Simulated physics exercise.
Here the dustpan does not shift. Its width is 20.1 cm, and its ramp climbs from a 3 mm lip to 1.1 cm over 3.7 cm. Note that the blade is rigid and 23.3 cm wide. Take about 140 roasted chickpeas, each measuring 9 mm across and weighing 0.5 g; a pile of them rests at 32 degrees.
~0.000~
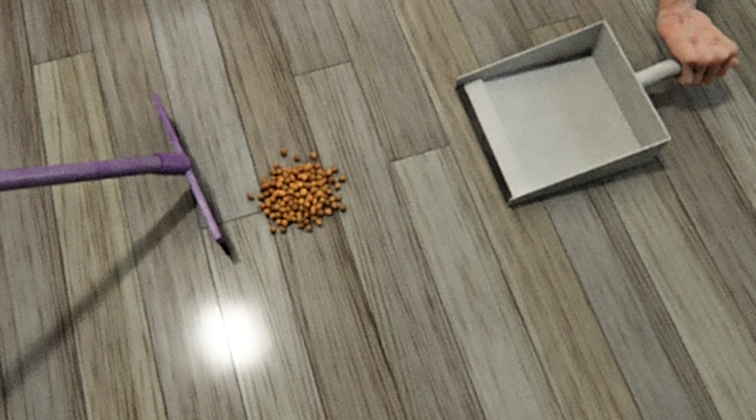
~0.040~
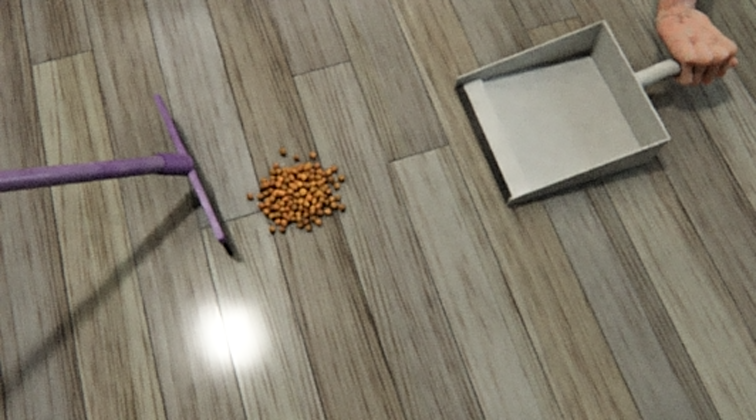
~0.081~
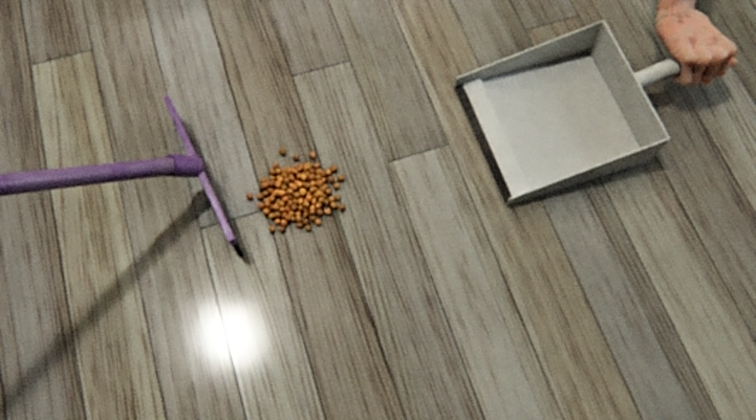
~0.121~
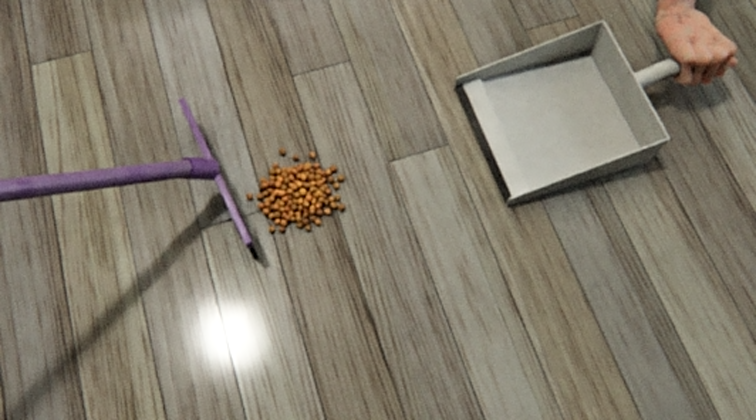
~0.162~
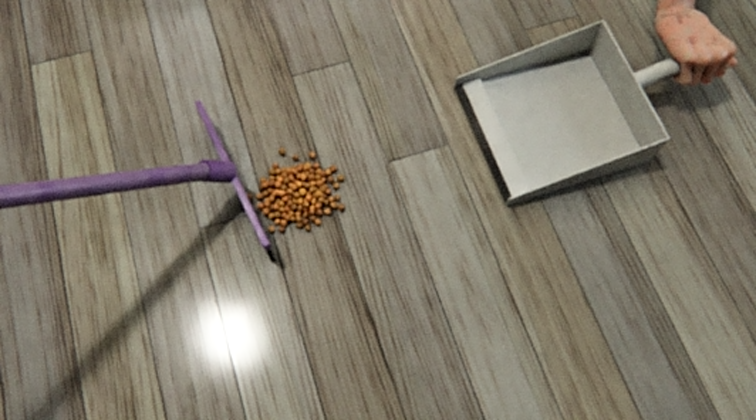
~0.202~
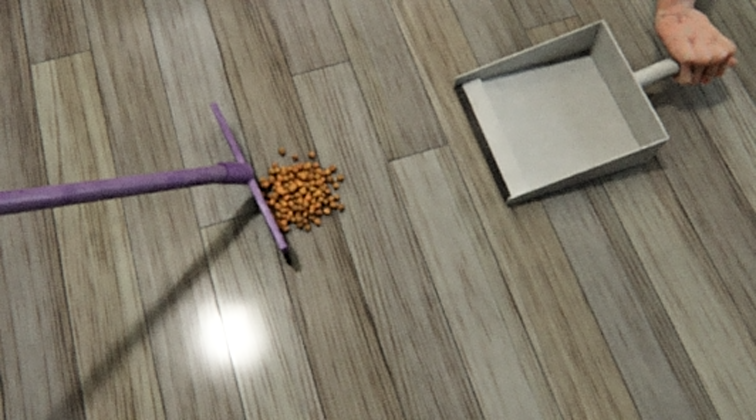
On a grey wooden floor, a purple blade on a long handle slid right and nudged the near edge of a small pile of brown chickpeas, while a hand held a grey dustpan still.
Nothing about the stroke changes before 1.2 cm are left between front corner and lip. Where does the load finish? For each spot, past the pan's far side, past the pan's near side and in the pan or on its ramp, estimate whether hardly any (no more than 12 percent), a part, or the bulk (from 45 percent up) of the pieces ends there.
Far side: Hardly any. Near side: A part. Pan: Hardly any.
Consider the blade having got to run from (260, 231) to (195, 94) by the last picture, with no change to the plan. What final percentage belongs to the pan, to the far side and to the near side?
Per cent by place - pan 30, far side 5, near side 0.
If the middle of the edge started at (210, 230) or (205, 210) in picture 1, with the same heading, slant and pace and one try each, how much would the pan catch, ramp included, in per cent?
The two tries give some 0 % and some 0 %.
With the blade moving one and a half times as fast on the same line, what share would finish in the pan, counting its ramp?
Then some 5 in a hundred.
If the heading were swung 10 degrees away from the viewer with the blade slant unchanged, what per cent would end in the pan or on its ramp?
I'd expect close to 15 percent.
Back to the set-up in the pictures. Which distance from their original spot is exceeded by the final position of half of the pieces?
Roughly 26 centimetres.
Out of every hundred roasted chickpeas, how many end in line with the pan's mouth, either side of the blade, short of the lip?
About 75 per cent.
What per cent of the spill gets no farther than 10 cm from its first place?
0 %.
After 0.49 s, middle of the blade 18 cm from the lip; 0 % over the lip, far side 0 %, near side 5 %.
After 0.68 s, middle of the blade 9 cm from the lip; 0 % over the lip, far side 0 %, near side 15 %.
Then, at 0.99 s, middle of the blade 3 cm from the lip; 5 % over the lip, far side 0 %, near side 20 %.
By 1.3 s all is still; far side 0 %, near side 20 %, pan 5 %, in front of the lip or behind the blade 75 %.
